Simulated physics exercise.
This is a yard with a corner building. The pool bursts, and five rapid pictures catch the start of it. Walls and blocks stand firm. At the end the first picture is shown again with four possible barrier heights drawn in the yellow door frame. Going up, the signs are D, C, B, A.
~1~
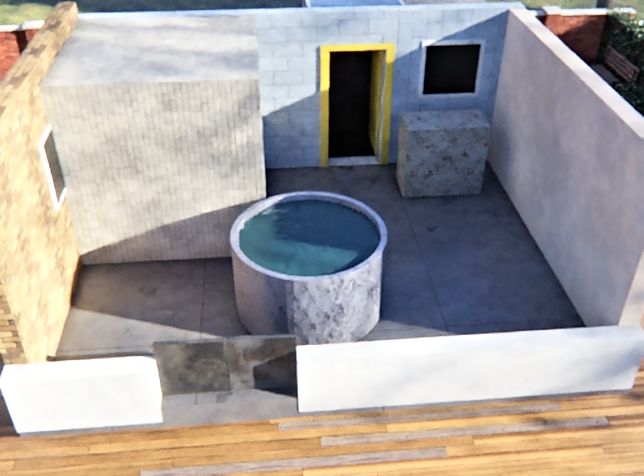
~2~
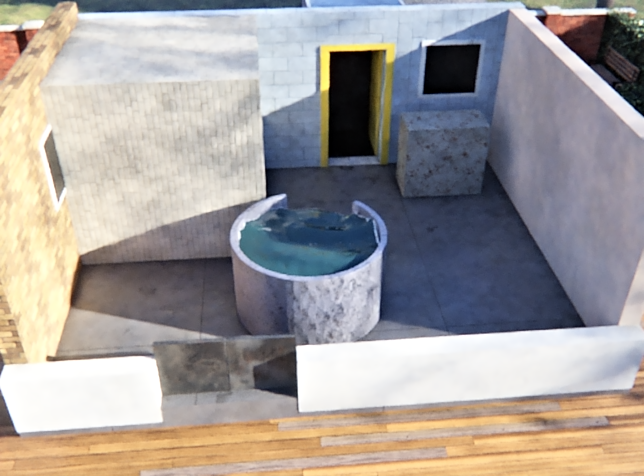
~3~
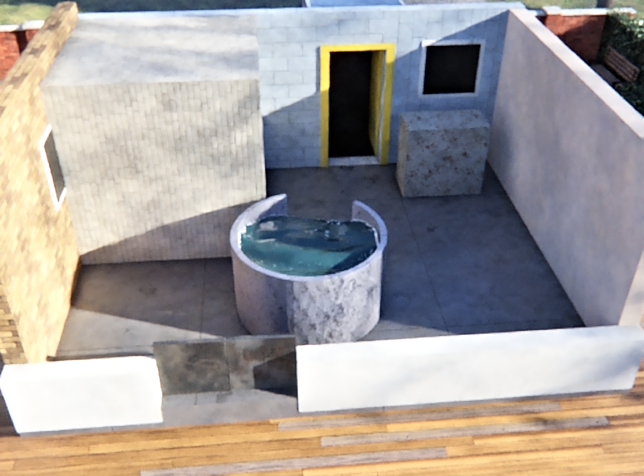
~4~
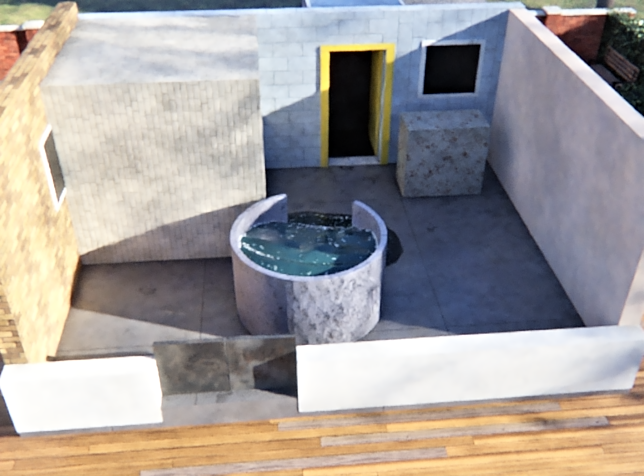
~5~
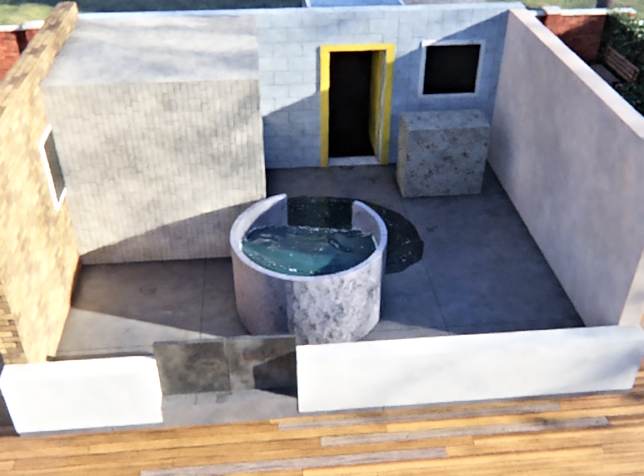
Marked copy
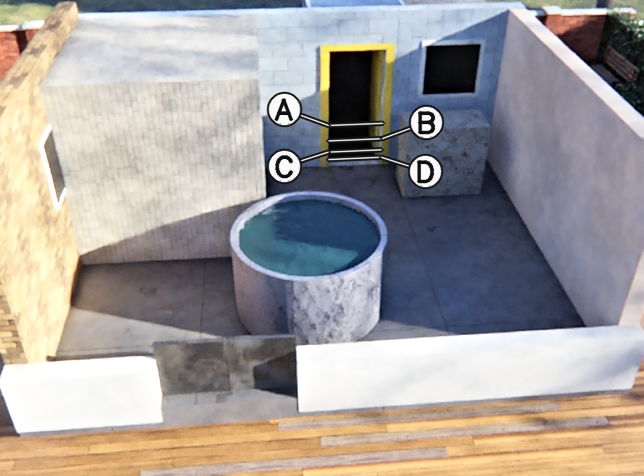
At the start, a round stone pool of still, teal water sits in a walled yard with a yellow-framed doorway. A gap opens in the pool's far rim and the water inside churns and lowers. Dark water then spreads over the paving behind the pool and to its right.
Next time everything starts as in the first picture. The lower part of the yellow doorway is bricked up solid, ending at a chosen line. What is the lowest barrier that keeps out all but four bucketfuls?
That is mark B.
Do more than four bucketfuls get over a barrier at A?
No.
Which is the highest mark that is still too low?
That is mark C.
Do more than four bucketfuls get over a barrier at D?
Yes, that goes wrong.
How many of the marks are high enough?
Two.
On the marked copy, A at (355, 124); B at (355, 139); C at (355, 150); D at (354, 158); from the bottom up D, C, B, A.
Choosing A, nothing gets over.
Choosing B, a splash gets over, under a bucket.
Choosing C, about 9 bucketfuls get in.
Choosing D, dozens of bucketfuls pour in.
